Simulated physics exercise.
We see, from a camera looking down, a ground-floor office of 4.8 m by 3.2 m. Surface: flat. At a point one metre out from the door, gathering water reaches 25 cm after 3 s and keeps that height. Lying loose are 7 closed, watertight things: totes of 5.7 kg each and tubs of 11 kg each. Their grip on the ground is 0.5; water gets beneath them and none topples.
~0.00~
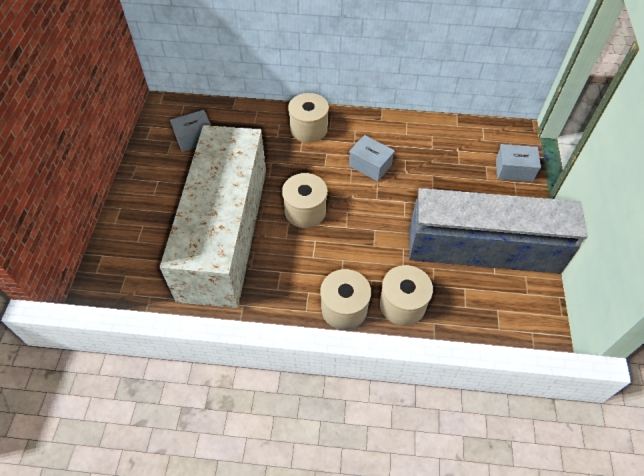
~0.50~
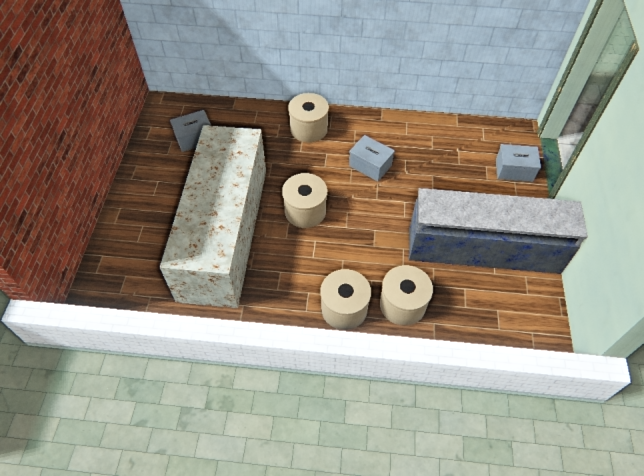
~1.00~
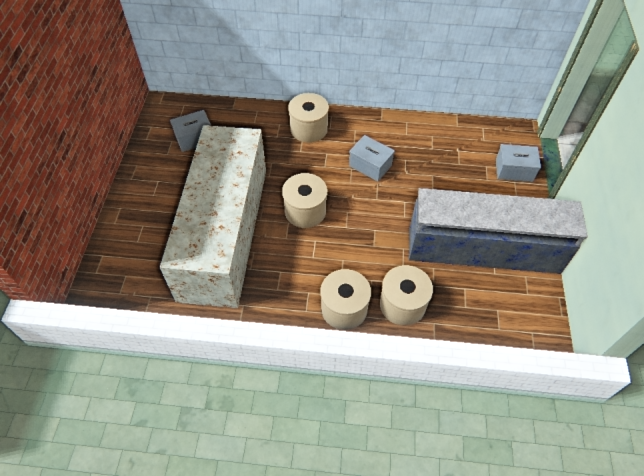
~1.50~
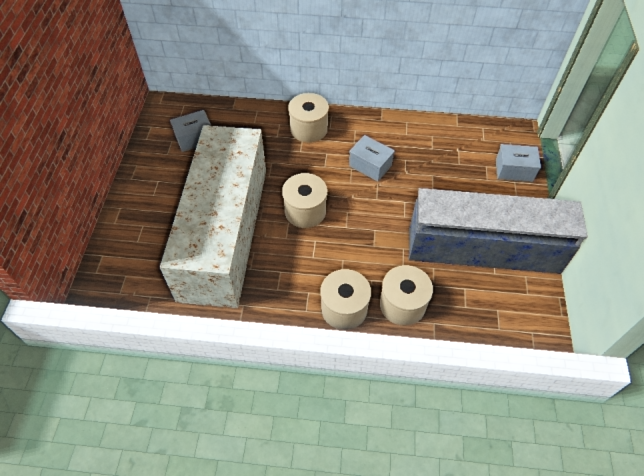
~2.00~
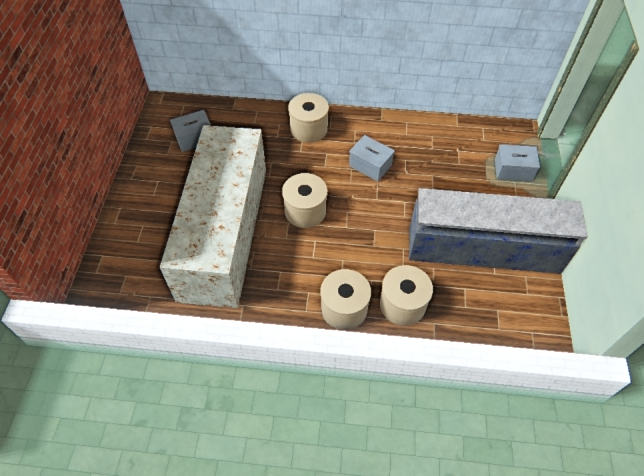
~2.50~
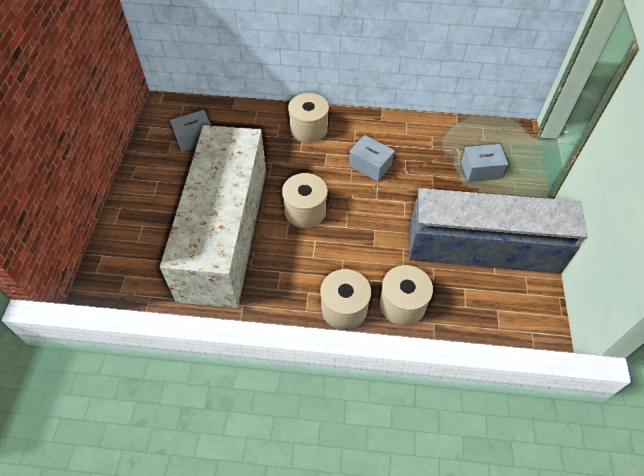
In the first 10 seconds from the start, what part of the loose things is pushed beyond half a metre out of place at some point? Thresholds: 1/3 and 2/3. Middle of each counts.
Displaced share: High, at least two thirds.
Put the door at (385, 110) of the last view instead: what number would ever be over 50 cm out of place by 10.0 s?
Count: 5.
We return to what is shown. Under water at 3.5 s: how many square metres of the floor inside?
The covered patch comes to about 3.5 m2.
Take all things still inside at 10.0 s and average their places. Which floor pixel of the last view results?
The centre sits near (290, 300).
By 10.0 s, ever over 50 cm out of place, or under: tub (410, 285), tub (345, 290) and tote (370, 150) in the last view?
Result, in turn: Stayed within / stayed within / exceeded.
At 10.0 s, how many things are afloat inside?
The number is 4.
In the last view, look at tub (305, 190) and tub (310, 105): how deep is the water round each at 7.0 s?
Around 9 cm and 5 cm.
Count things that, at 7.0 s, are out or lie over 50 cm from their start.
That would be 5.
After 3.5 s 1 of 7 are over 50 cm from their spots; 0 afloat.
After 4.5 s 1 of 7 are over 50 cm from their spots; 1 afloat.
After 7.0 s 5 of 7 are over 50 cm from their spots; 4 afloat.
After 10.0 s 5 of 7 are over 50 cm from their spots, and 5 have been at some point; 4 afloat.
